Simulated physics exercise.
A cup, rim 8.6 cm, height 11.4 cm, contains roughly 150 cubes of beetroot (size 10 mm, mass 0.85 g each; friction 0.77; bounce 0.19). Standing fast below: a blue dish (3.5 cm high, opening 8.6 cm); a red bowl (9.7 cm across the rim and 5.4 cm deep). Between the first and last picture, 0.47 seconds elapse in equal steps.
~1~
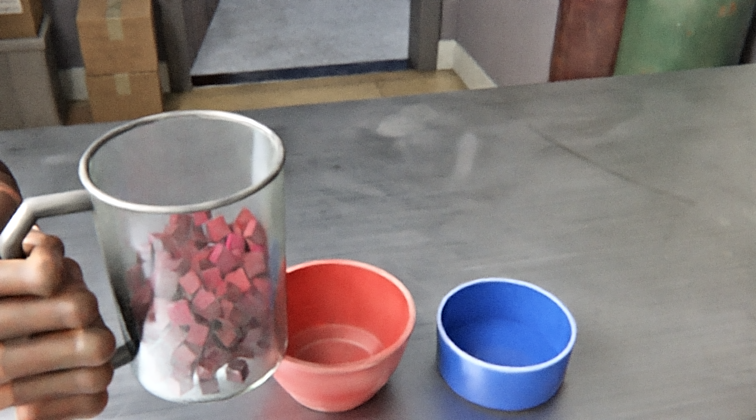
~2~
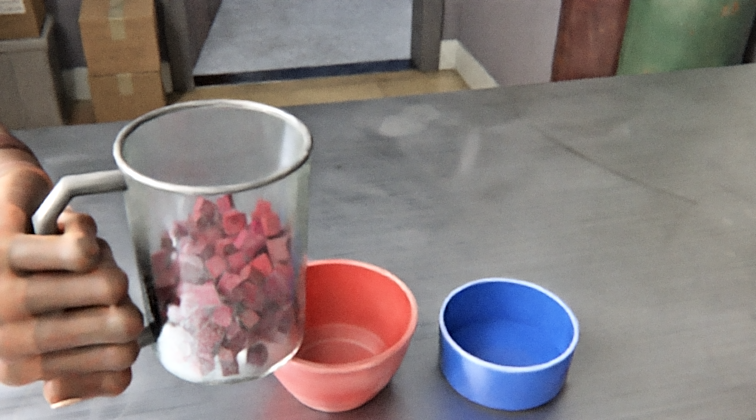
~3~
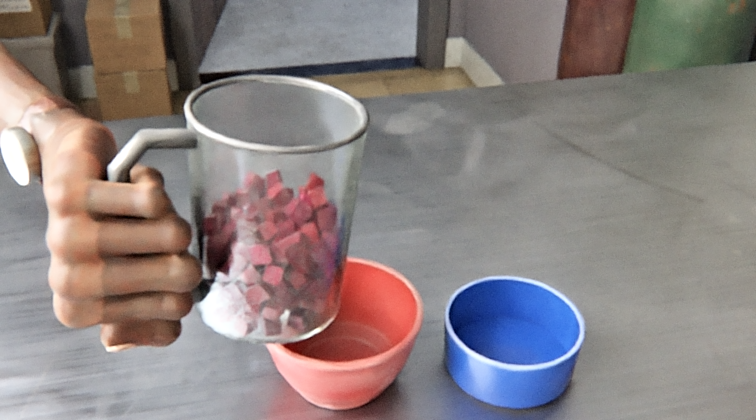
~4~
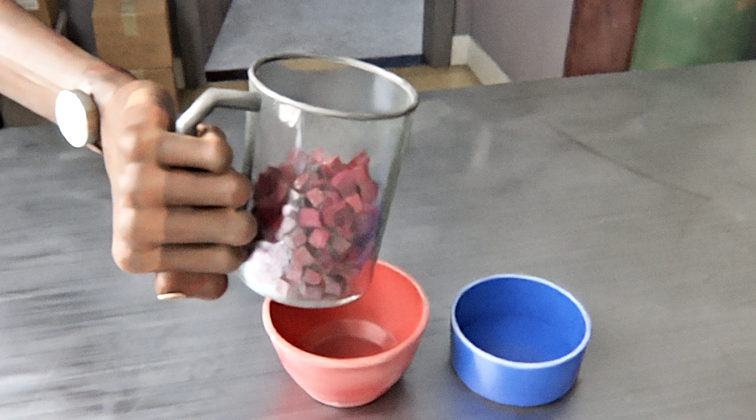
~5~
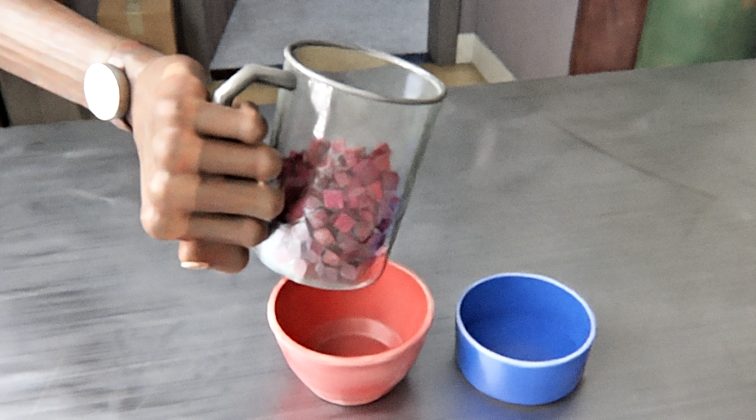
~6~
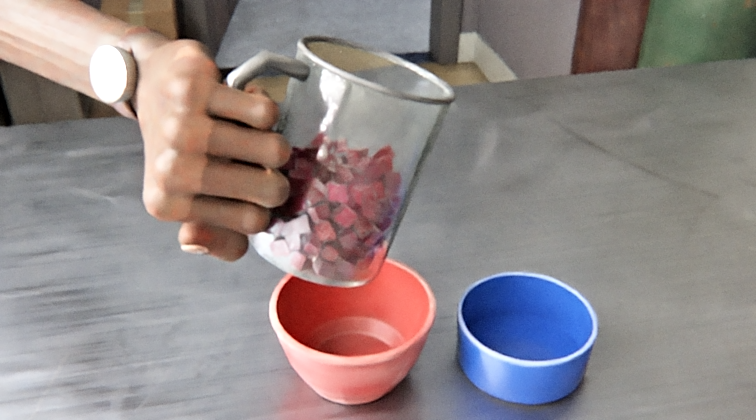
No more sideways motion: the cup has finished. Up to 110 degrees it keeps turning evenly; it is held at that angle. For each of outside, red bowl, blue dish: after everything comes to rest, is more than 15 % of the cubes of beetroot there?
Outside: Yes, red bowl: No, blue dish: No.
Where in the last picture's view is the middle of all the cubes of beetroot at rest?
Position: Approx. (469, 286).
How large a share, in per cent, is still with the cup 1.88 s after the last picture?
Around 75 per cent of the load is still there.
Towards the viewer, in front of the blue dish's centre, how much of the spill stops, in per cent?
Around 0%.
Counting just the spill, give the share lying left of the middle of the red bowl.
I'd put it near 0 per cent of the spill.
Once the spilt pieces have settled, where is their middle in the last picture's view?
Close to pixel (470, 285).
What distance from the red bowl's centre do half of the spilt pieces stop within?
Around 12 cm from the centre.
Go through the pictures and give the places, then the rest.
In the first frame, cup at (196, 243); tilt 0 degrees; moved 0.0 cm; lip at (272, 135); top of the load at (263, 242); blue dish at (506, 321); red bowl at (333, 309).
In the second frame, cup at (221, 224); tilt 2 degrees; moved 1.5 cm; lip at (299, 124); top of the load at (276, 233).
In the third frame, cup at (275, 183); tilt 7 degrees; moved 4.7 cm; low side right; lip at (354, 102); top of the load at (321, 206).
In the fourth frame, cup at (325, 146); tilt 12 degrees; moved 7.9 cm; low side right; lip at (403, 83); top of the load at (290, 177).
In the fifth frame, cup at (353, 125); tilt 17 degrees; moved 9.4 cm; low side right; lip at (430, 76); top of the load at (355, 163).
In the sixth frame, cup at (361, 118); tilt 22 degrees; moved 9.4 cm; low side right; lip at (438, 80); top of the load at (285, 162); blue dish at (527, 314); red bowl at (353, 302).
Then, 0.56 s after the last picture, tilt 51 degrees; cup 100 %; middle of all pieces near (325, 189).
Then, 1.03 s after the last picture, tilt 76 degrees; cup 100 %; middle of all pieces near (331, 173).
Then, 1.47 s after the last picture, tilt 99 degrees; cup 95 %; middle of all pieces near (353, 175).
Then, 1.88 s after the last picture, tilt 110 degrees; outside 15 %, cup 75 %, in the air 5 %; middle of all pieces near (394, 202).
In the end, red bowl 0 %, outside 95 %, blue dish 0 %, cup 5 %.
